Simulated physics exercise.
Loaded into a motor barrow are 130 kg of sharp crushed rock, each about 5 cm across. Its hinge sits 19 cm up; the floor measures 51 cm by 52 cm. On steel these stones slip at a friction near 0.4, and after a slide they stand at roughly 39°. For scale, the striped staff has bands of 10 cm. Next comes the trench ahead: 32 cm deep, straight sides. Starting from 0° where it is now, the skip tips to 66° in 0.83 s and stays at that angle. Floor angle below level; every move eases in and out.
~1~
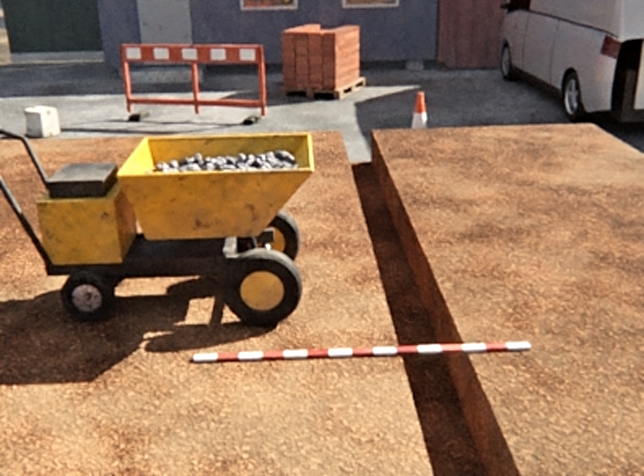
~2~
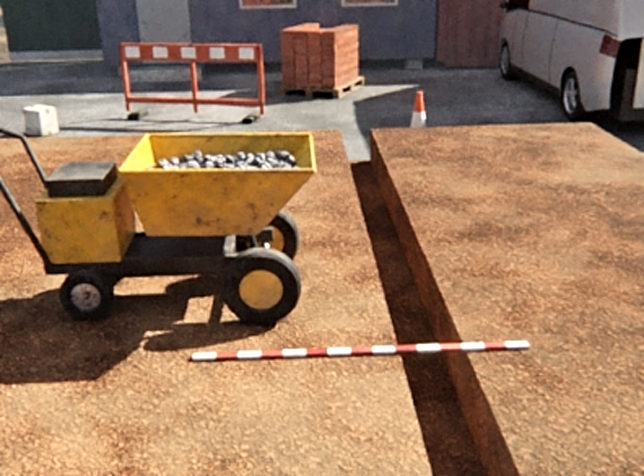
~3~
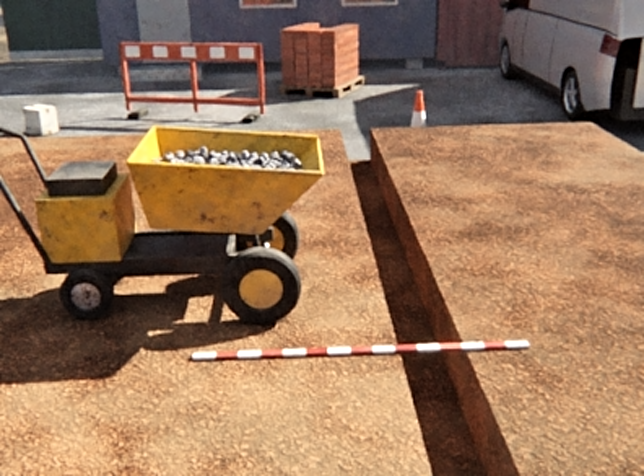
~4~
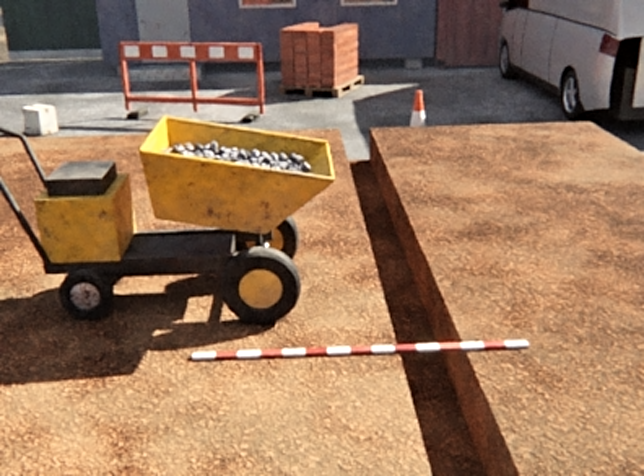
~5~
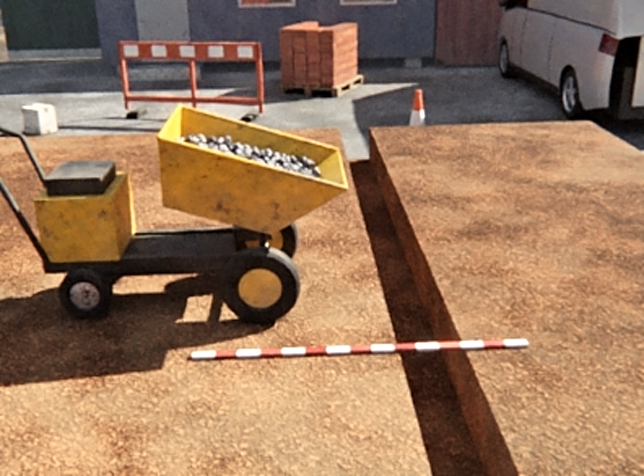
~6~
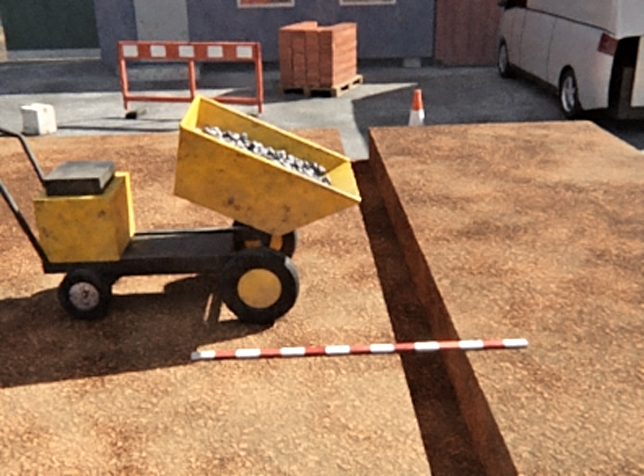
Yellow skip of a motor barrow loaded with crushed rock tilting steadily forward to the right beside a narrow trench.
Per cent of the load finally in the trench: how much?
Approx. 60 %.
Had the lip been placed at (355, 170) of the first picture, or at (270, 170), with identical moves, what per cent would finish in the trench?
Result: Close to 30 then close to 50 per cent.
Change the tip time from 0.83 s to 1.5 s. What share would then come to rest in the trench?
65 %.
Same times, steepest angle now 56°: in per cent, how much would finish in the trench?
Near 20 per cent then.
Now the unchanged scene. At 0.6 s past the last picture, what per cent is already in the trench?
About 10 per cent by then.
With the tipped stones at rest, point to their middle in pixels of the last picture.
(415, 327).
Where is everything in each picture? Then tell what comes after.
In the first picture, lip at (313, 171), floor tilted 0°, highest stones at (231, 162).
In the second picture, the skip is at 1°, its lip at (315, 171); the top of the load is at (221, 160).
In the third picture, the skip is at 5°, its lip at (323, 174); the top of the load is at (209, 157).
In the fourth picture, lip at (334, 180), floor tilted 11°, highest stones at (188, 150).
In the fifth picture, lip at (347, 189), floor tilted 17°, highest stones at (196, 141).
In the sixth picture, the skip is at 25°, its lip at (360, 201); the top of the load is at (203, 133).
Then, 0.3 s after the last picture the floor is at 55°, 100 % in the skip; the foremost stones are at (372, 236).
Then, 0.6 s after the last picture the floor is at 66°, 90 % in the skip, 10 % in the trench; the foremost stones are at (444, 299).
Then, 0.9 s after the last picture the floor is at 66°, 57 % in the skip, 35 % in the trench, 8 % past the trench; the foremost stones are at (515, 286).
Then, 2.9 s after the last picture the floor is at 66°, 31 % in the skip, 60 % in the trench, 8 % past the trench; the foremost stones are at (534, 273).
